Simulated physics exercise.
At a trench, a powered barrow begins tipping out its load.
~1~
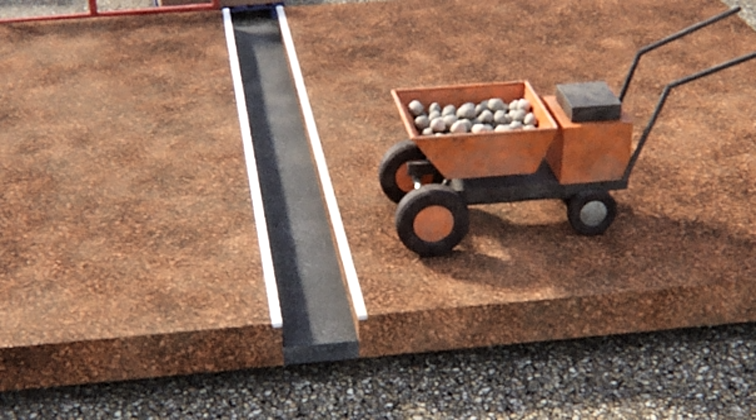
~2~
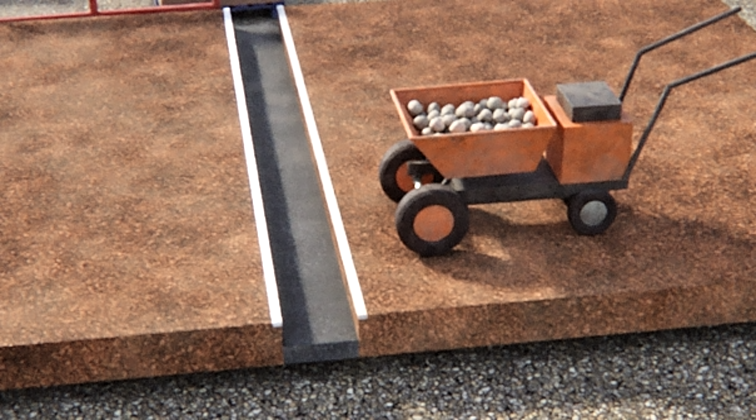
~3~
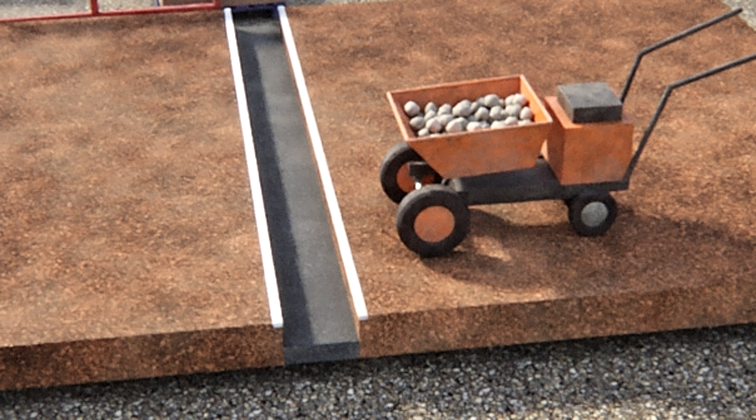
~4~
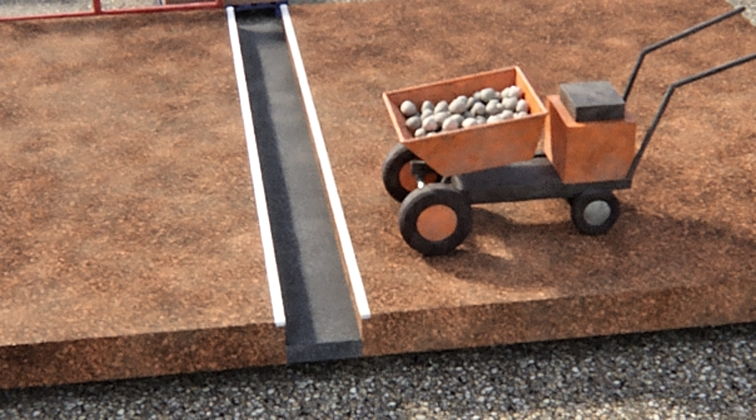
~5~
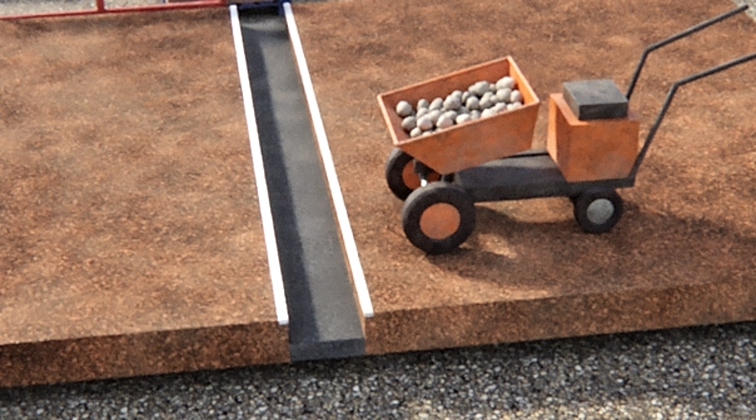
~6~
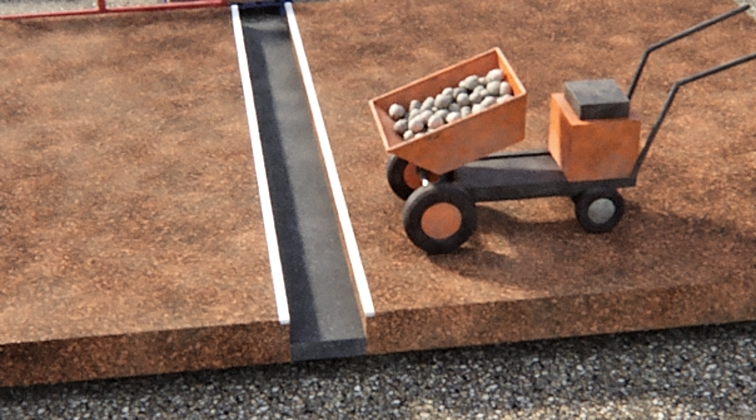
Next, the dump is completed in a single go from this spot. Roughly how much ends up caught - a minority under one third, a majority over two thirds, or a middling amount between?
The trench gets more than two thirds.
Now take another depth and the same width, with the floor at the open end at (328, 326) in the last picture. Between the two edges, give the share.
I'd guess about 80 %.
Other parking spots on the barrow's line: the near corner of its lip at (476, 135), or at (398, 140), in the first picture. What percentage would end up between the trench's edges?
About 50 per cent for the first spot and about 80 per cent for the second.
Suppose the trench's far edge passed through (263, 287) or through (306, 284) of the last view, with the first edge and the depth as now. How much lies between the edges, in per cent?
I'd put it near 100 in a hundred, then near 60 in a hundred.
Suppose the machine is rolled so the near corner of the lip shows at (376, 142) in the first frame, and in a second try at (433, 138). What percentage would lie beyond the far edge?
The first gives close to 60 per cent and the second 0 per cent.
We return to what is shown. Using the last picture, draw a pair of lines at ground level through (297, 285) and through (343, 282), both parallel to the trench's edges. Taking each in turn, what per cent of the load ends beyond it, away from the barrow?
Result, first then second: 30 %, 90 %.
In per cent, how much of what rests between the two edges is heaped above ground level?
I'd say around 10 percent.
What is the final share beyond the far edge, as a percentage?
My estimate is around 10 percent.
Shortly afterwards, skip tipped steeply; the whole lot in the skip.
Next, skip tipped right over; near two thirds in the skip; near a quarter in or heaped over the trench; a little falling.
Some moments later, skip tipped right over; a little in the skip; the bulk in or heaped over the trench; a little beyond it.
In the end, skip tipped right over; all but a few in or heaped over the trench; a little beyond it.
